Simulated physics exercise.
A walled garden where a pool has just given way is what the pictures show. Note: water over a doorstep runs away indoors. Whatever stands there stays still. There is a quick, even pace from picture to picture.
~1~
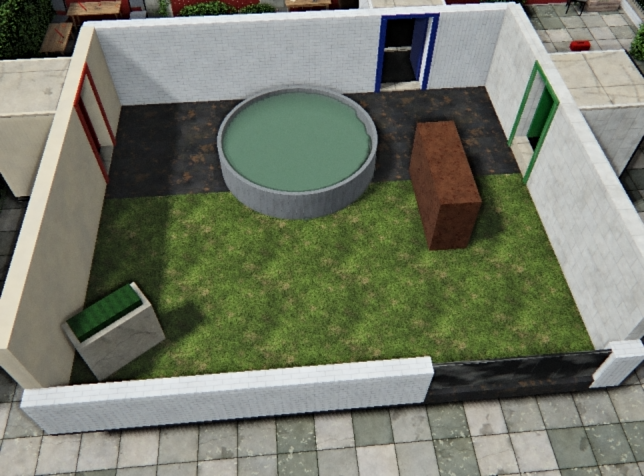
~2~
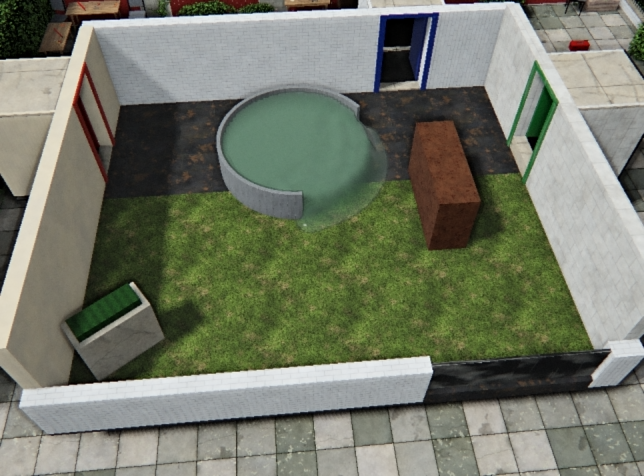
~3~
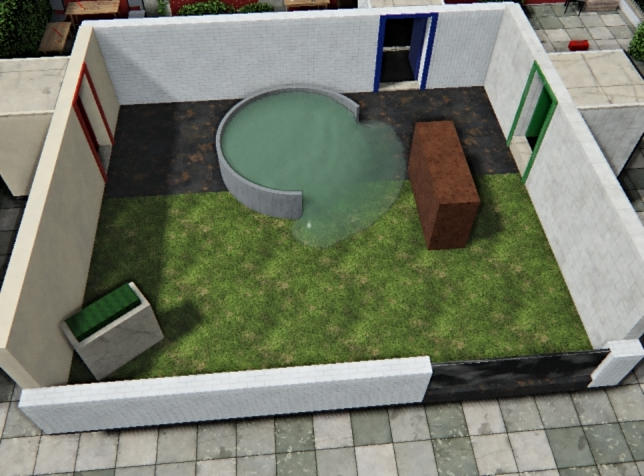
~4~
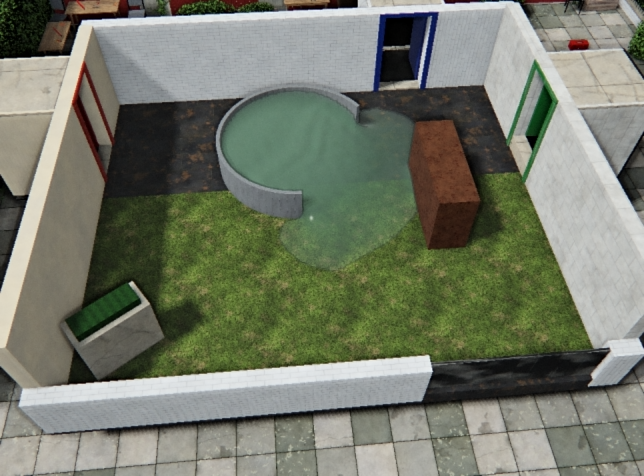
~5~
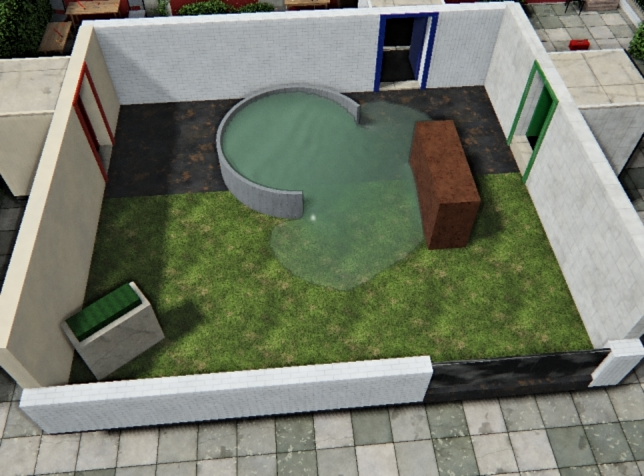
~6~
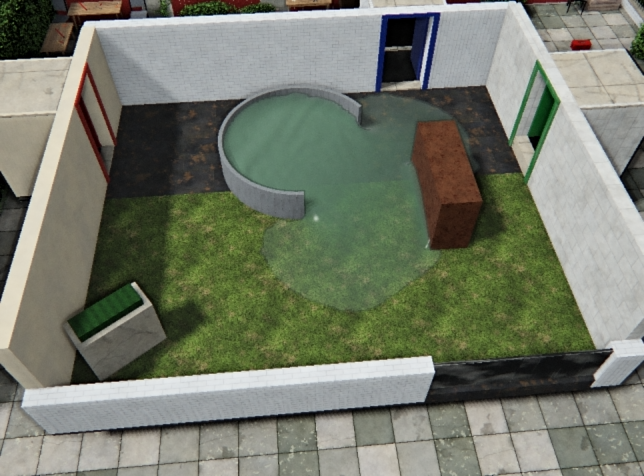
To begin with, still green water fills a round grey pool in a walled garden with a brown block to its right. The pool's right front side opens and water pours out across the paving and grass, reaching the block, then spreading around it and further forward over the lawn.
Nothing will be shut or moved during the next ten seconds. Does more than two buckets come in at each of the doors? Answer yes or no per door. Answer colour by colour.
The red door no, the green door no, the blue door yes.
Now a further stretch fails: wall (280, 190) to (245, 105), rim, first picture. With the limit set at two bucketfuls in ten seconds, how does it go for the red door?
After that, red door tops the limit.
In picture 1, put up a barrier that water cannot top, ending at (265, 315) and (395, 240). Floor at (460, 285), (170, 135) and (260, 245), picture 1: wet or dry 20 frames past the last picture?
Lab note - point 1: Inundated; point 2: Parched; point 3: Inundated.
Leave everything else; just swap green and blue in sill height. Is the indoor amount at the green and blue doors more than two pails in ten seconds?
As for the doors, the green door overshoots and the blue door comes in short.
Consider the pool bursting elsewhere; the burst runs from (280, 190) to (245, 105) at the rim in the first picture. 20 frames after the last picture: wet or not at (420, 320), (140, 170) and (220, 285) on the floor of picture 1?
The first spot is spared, the second swamped, the third swamped.
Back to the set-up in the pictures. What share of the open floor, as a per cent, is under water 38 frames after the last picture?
About 80 in a hundred.
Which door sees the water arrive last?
I'd go with the red door.
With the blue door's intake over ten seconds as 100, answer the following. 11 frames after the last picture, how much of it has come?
I'd say some 5 per cent.
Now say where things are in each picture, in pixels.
Still water in the round pool at (298, 139), in the first picture.
The front is at (301, 224), out from the gap at (366, 176), in the second picture.
The front is at (298, 235), out from the gap at (365, 177), in the third picture.
The front is at (374, 111), out from the gap at (365, 178), in the fourth picture.
Water pours out at (365, 178) and has run to (332, 284), in the fifth picture.
Water pours out at (367, 179) and has run to (340, 303), in the sixth picture.
A moment on, water covers 35 % of the floor; the red door not reached, the green door wet at the sill, nothing in, the blue door wet at the sill, nothing in.
Next, water covers 45 % of the floor; the red door not reached, the green door wet at the sill, nothing in, the blue door under two buckets in.
Then, water covers 60 % of the floor; the red door not reached, the green door wet at the sill, nothing in, the blue door under two buckets in.
Later, water covers 80 % of the floor; the red door not reached, the green door wet at the sill, nothing in, the blue door under two buckets in.
In the end, water covers 100 % of the floor; the red door under two buckets in, the green door wet at the sill, nothing in, the blue door over two buckets in.
